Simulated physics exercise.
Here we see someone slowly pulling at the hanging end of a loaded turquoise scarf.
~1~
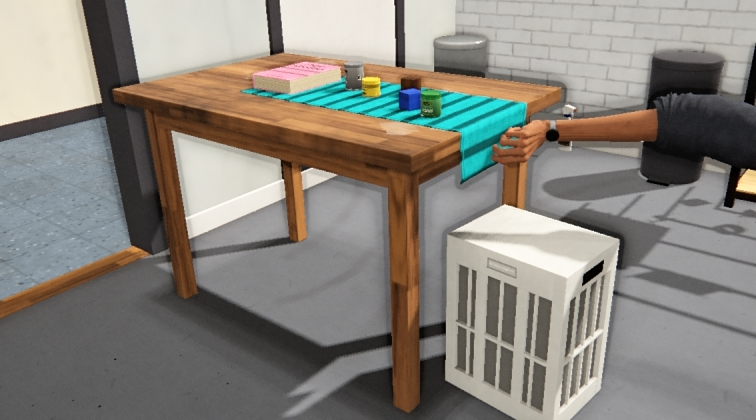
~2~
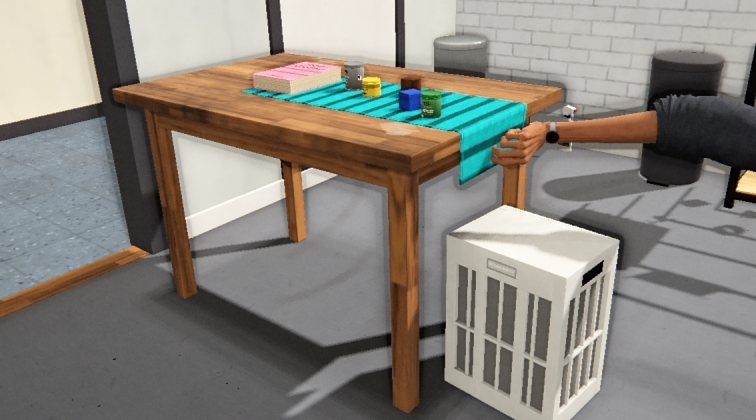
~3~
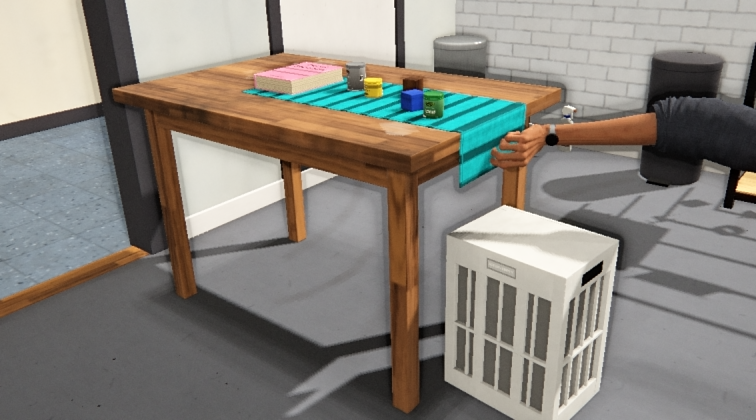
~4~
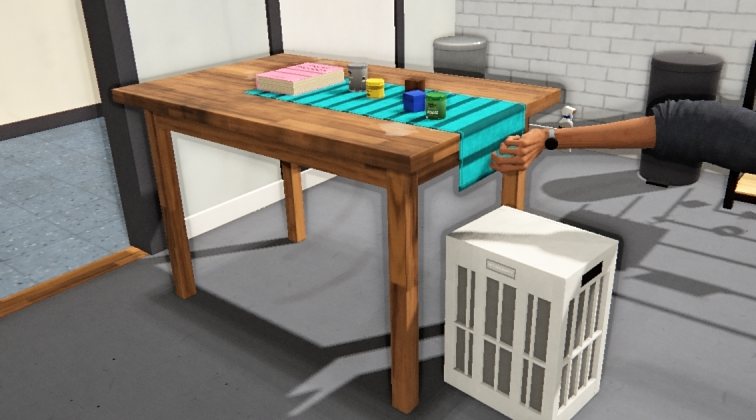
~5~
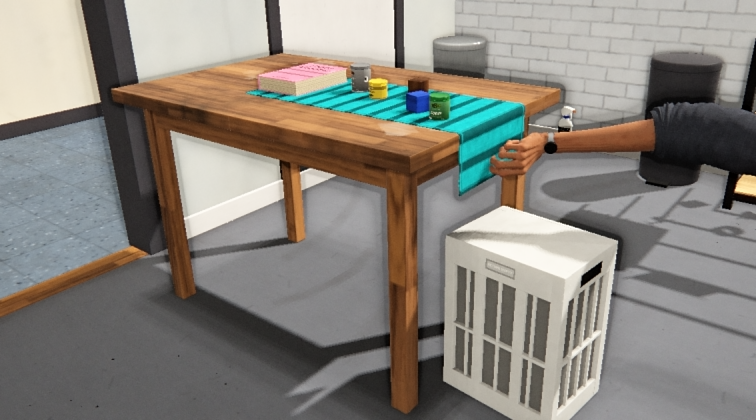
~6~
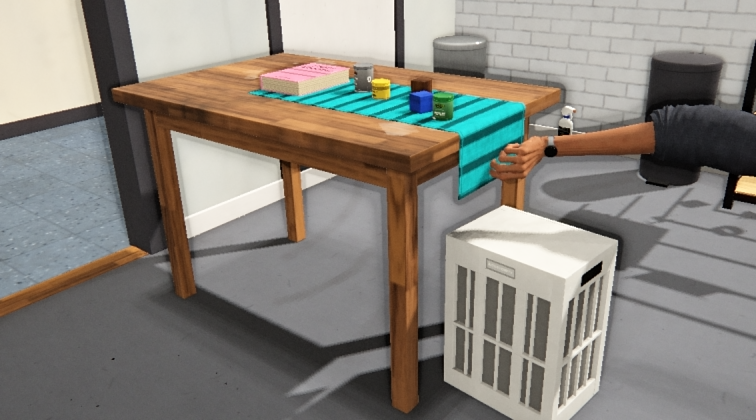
At first, a hand grips the hanging end of a turquoise scarf on a wooden table, above a white crate. The hand slowly draws the cloth down a little, and the small pots, cubes, grey can and pink-topped book on it shift slightly right, still upright on the tabletop.
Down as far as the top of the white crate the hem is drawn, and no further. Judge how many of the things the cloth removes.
Most likely just one will go over the edge.
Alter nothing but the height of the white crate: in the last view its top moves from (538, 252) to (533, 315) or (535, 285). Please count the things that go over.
Result: 3; 2.
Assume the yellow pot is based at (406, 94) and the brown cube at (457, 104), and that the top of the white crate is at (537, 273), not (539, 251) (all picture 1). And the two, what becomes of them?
The yellow pot keeps its place on top; the brown cube goes over.
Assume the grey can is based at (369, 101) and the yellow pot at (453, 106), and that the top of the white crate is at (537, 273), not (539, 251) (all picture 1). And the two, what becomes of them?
The grey can ends up still on top and the yellow pot ends up off the top.
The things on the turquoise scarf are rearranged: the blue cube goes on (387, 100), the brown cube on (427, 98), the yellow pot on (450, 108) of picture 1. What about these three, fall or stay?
The blue cube? It stays where it is. The brown cube stays where it is, and the yellow pot tips off.
Soon after, hem near (492, 214); all still up.
After that, hem on the crate; green pot gone.
In the end, hem on the crate; green pot gone. The count of fallen things is one.
